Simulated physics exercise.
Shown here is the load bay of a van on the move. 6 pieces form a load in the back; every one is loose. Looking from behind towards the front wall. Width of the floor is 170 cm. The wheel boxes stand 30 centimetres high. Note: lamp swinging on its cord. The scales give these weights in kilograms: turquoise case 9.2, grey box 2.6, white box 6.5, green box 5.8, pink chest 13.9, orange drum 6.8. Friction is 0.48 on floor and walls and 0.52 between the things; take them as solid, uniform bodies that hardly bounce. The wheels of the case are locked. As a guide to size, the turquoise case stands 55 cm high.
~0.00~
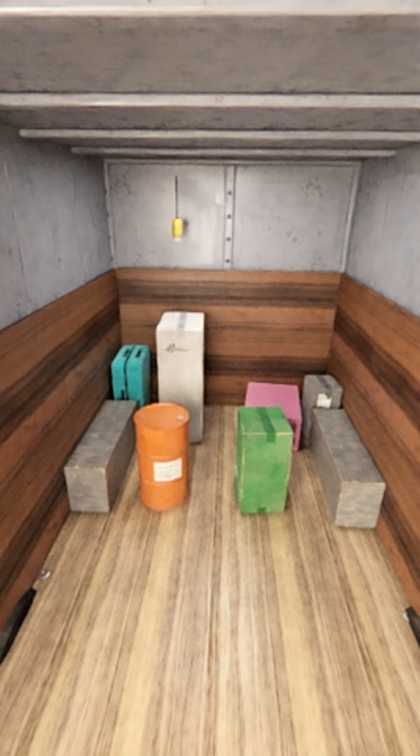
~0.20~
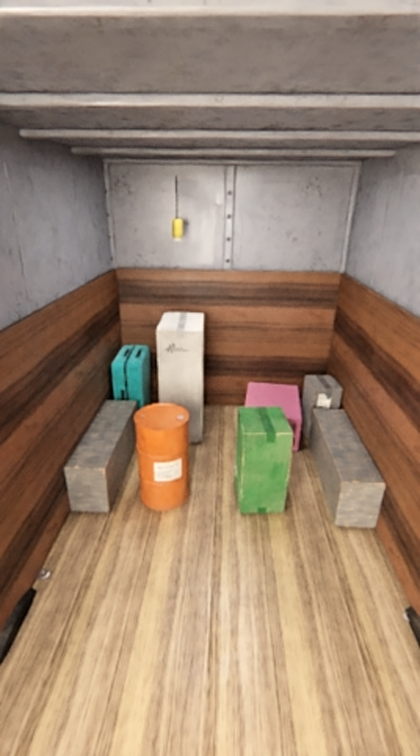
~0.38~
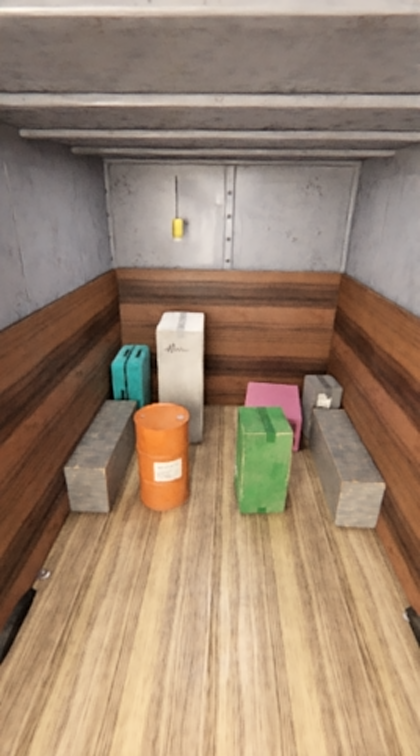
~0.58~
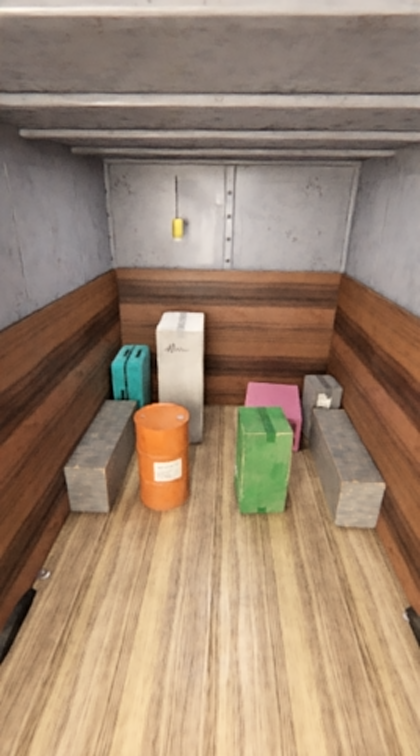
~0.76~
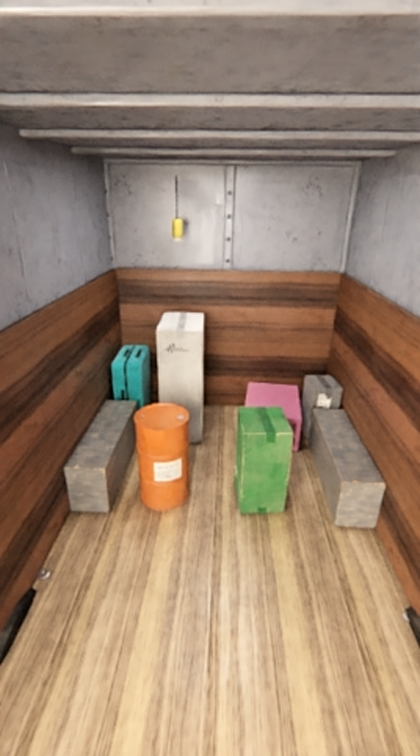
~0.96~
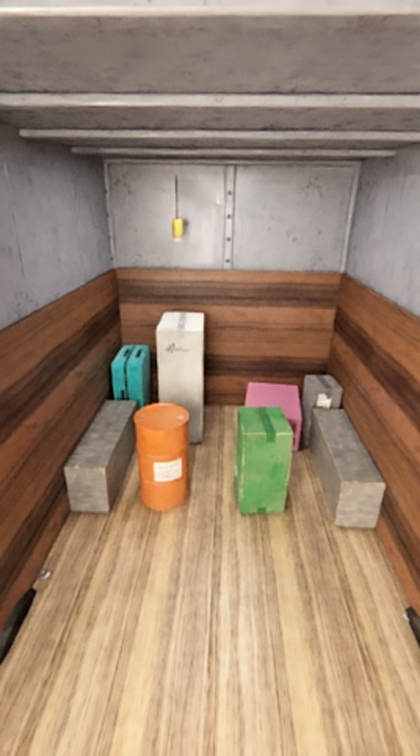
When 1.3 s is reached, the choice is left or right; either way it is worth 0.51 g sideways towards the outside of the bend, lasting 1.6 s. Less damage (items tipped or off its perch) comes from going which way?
Most likely the right fork keeps more in place.
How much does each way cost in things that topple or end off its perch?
Going left: 2; going right: 0.
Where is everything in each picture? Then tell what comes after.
The first picture shows no push; turquoise case (133, 385); grey box (320, 407).
The second picture shows force 0.36 g jolt; pink chest (271, 414); orange drum (163, 456).
The third picture shows force 0.11 g jolt; white box (183, 377); green box (261, 460).
The fourth picture shows force 0.07 g jolt; pink chest (271, 414); orange drum (163, 456).
The fifth picture shows no push; white box (183, 377); green box (261, 460).
The sixth picture shows no push; turquoise case (133, 385); grey box (320, 407).
Turning left. At 1.86 s, force 0.51 g right; turquoise case leaning 7° near (138, 384); white box leaning 10°; green box slid 3 cm.
After 2.26 s, force 0.51 g right; turquoise case leaning 50° near (168, 388); grey box slid 2 cm near (322, 407); white box leaning 51°.
After 2.46 s, force 0.51 g right; turquoise case leaning 54° near (171, 389); white box leaning 46°; green box leaning 28°.
At rest (3.5 s), tipped over in the back, turquoise case and white box; not toppled but over 15 cm from the start, green box and orange drum; the other 2 in place, give or take 15 cm. In the last view, turquoise case near (171, 389), grey box near (322, 407).
Turning right instead, nothing is lost, 0 of 6 in all.
